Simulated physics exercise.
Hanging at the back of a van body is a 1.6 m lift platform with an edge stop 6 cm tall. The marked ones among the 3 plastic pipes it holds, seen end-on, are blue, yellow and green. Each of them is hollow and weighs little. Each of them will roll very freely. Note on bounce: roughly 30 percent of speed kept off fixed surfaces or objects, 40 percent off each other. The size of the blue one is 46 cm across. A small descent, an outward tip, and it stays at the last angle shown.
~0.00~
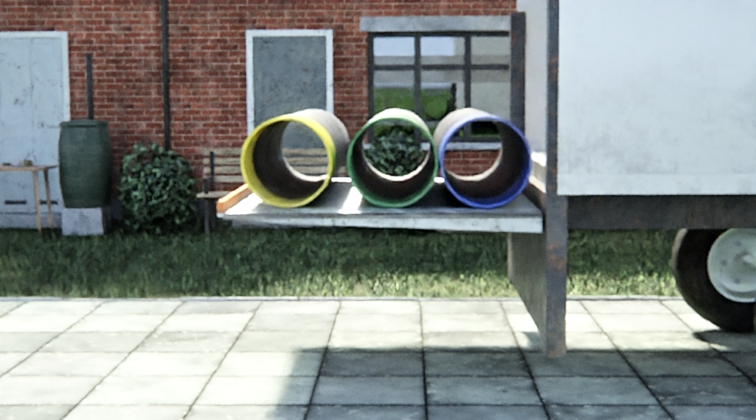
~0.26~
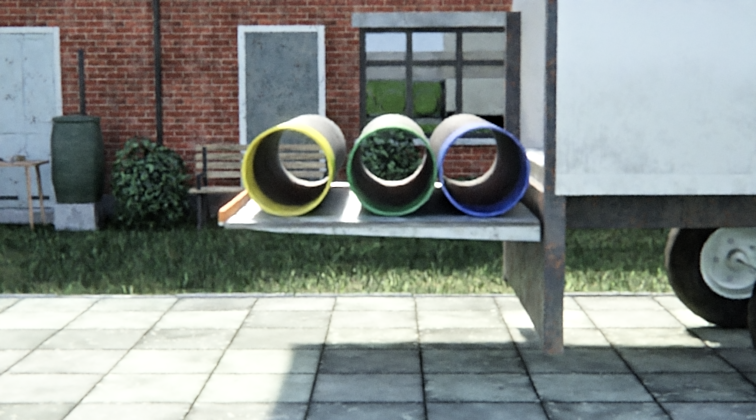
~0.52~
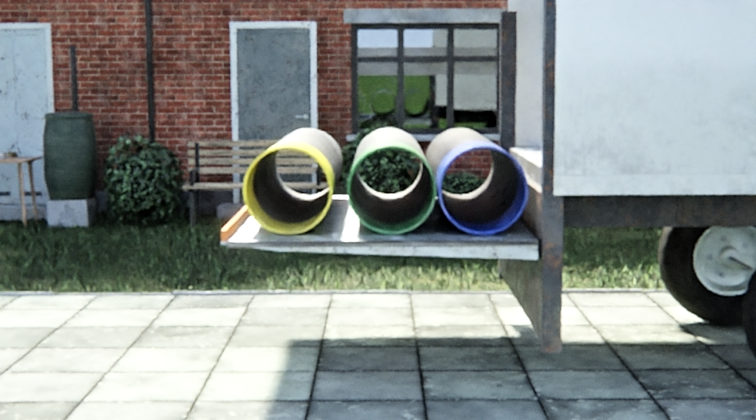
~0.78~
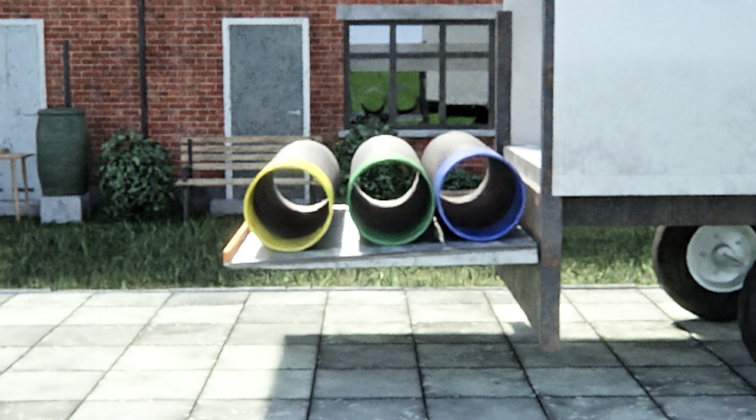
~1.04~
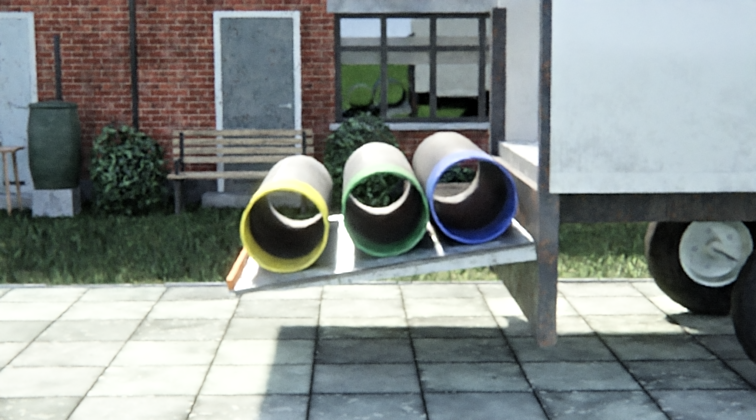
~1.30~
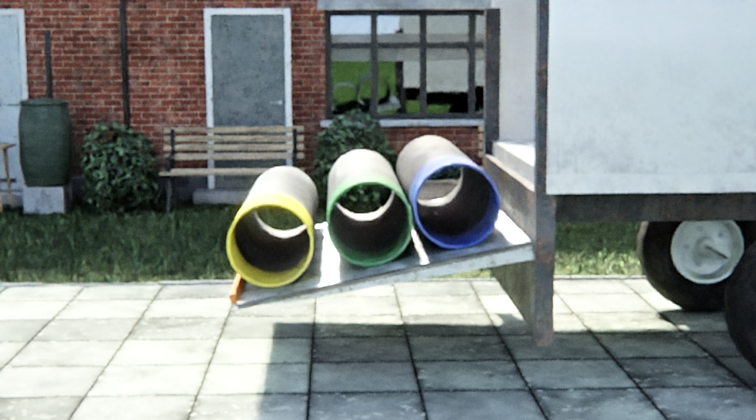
A pale van body with dark wheels stands at the right on grey paving, seen from behind a low platform at its side, with grass and a brick building beyond. On the platform lie three hollow cylinders, rimmed yellow, green and blue from left to right. The platform lowers slightly, then its left end tilts down and the cylinders shift left, as the view drifts gently.
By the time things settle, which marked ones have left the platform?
Taking them in turn: The blue pipe makes it over, then the yellow makes it over, then the green makes it over.
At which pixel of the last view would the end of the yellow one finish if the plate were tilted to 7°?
(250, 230), roughly.
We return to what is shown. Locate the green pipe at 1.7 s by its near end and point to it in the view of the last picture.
Around pixel (329, 233).
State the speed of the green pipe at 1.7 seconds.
Speed: Around 0.4 m/s.
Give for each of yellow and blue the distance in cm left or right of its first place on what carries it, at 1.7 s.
Yellow 20 left, blue 30 left.
After 1.7 s, blue is on the plate, 100 cm from the stop, rolling left; yellow is on the plate, 10 cm from the stop, rolling left; green is on the plate, 55 cm from the stop, rolling left; 0 gone from the plate.
After 2.2 s, blue is on the plate, 75 cm from the stop, rolling left; yellow is over the stop and falling; green is on the plate, 30 cm from the stop, rolling left; 1 gone from the plate.
After 2.8 s, blue is on the plate, 30 cm from the stop, rolling left; yellow is on the ground; green is over the stop and falling; 2 gone from the plate.
After 3.4 s, blue is over the stop and falling; yellow is on the ground; green is off the lift, on the ground; 3 gone from the plate.
At rest (6.6 s), blue is off the lift, on the ground; yellow is on the ground; green is off the lift, on the ground; 3 gone from the plate.
